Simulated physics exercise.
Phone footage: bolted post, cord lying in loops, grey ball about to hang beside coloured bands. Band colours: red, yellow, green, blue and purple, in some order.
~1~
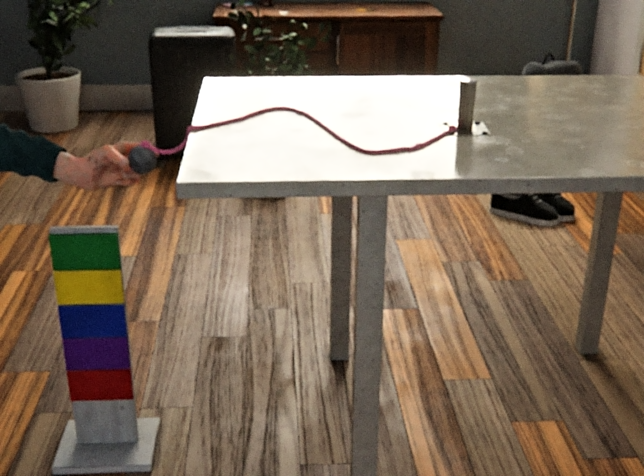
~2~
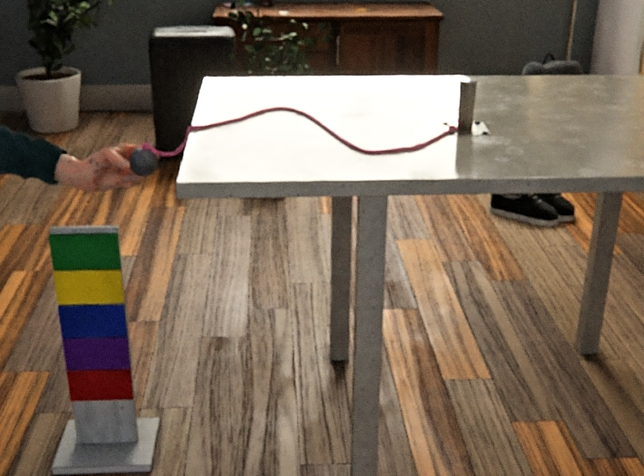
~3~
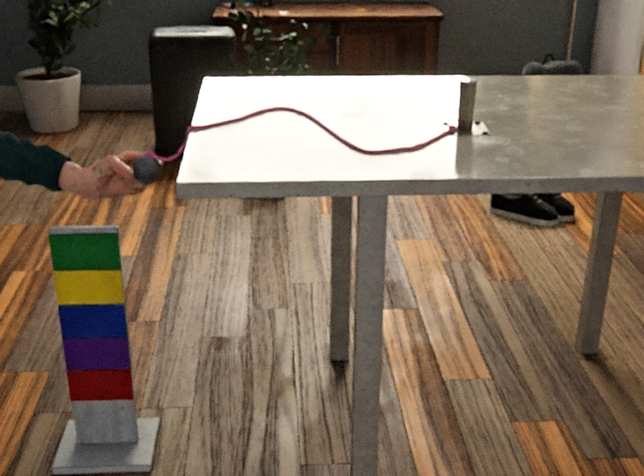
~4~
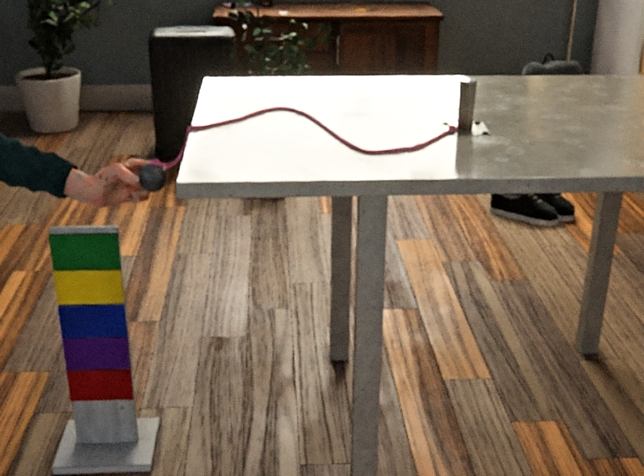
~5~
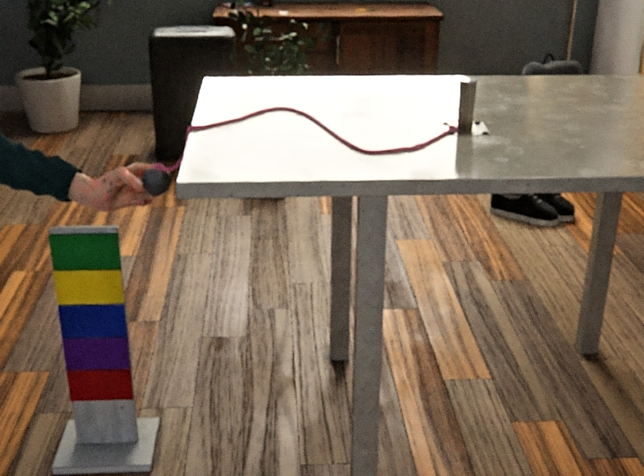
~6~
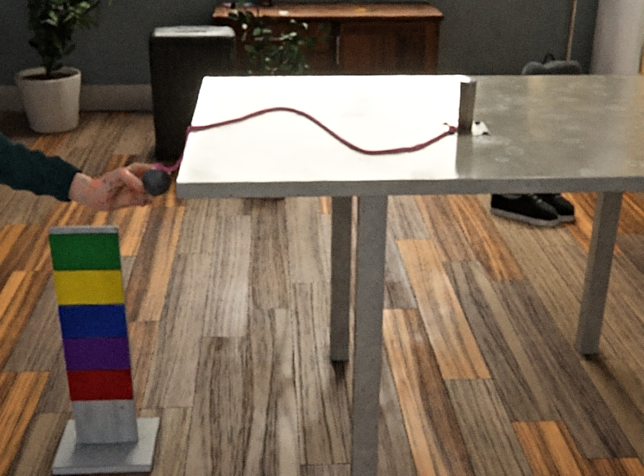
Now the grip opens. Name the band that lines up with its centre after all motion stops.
Purple.
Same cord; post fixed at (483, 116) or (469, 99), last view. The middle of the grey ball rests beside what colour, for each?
Going case by case, it's blue and then blue.
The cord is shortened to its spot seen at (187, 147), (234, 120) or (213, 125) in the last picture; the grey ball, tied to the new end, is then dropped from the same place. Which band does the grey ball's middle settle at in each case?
In order of the tries: Blue; then green; then yellow.
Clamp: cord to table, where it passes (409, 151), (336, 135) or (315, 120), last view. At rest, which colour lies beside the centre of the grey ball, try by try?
First try blue, second try yellow, third try green.
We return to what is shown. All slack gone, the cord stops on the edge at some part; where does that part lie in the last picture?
It's the piece you see at (309, 116).
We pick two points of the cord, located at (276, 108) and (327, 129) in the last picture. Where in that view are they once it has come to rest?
Near (191, 192) and (235, 134).
A little later, ball near (193, 336); level with blue.
Next, ball near (205, 358); level with purple.
When it is over, ball near (203, 357); level with purple. The cord holds its middle at purple.
